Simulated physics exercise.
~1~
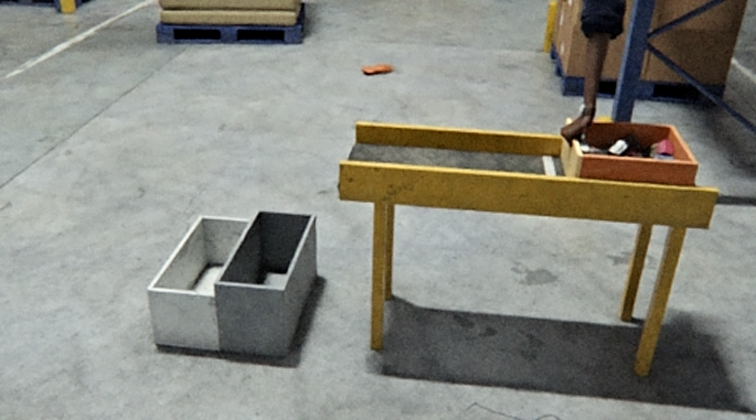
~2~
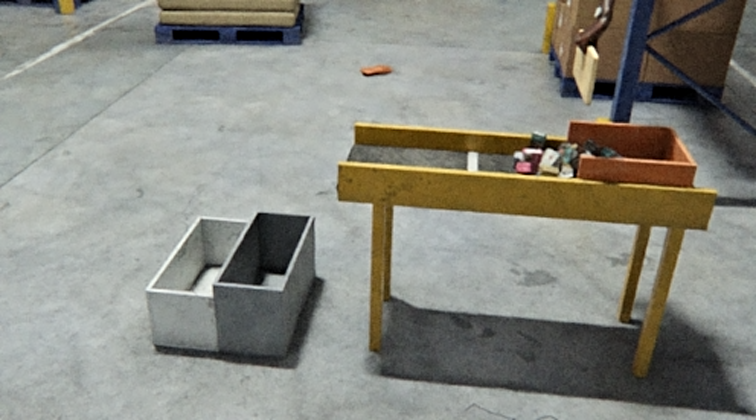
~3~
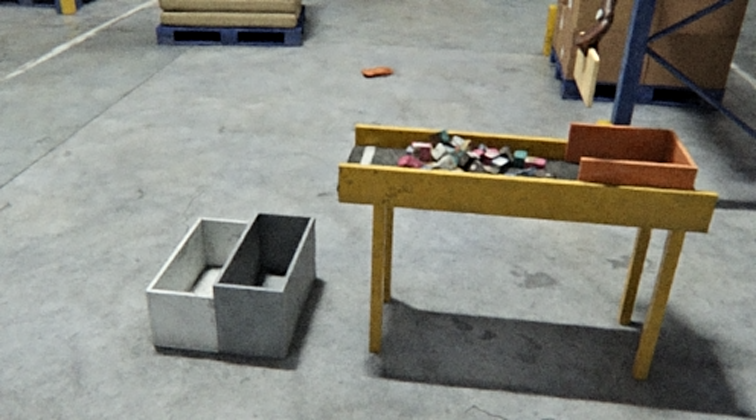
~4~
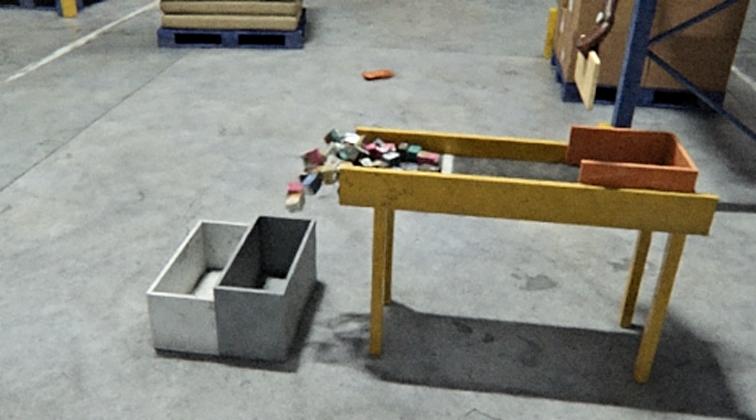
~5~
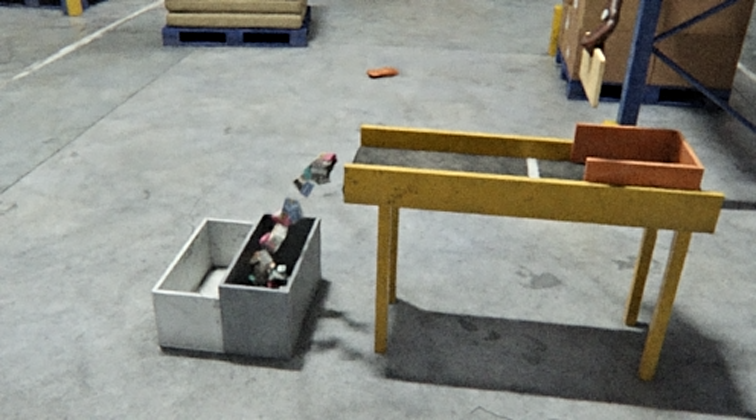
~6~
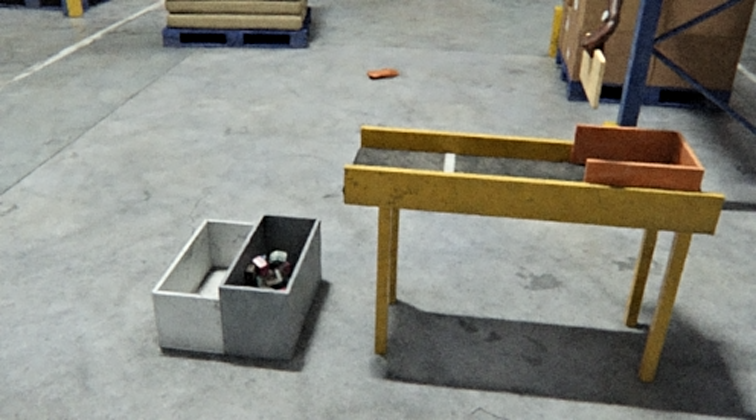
In this clip, a dark hand lifts a gate at an orange pen on a yellow-framed belt, and small cartons ride left in a loose heap. They tumble off the end into the grey tote, leaving the belt empty and the neighbouring white bin without any cartons.
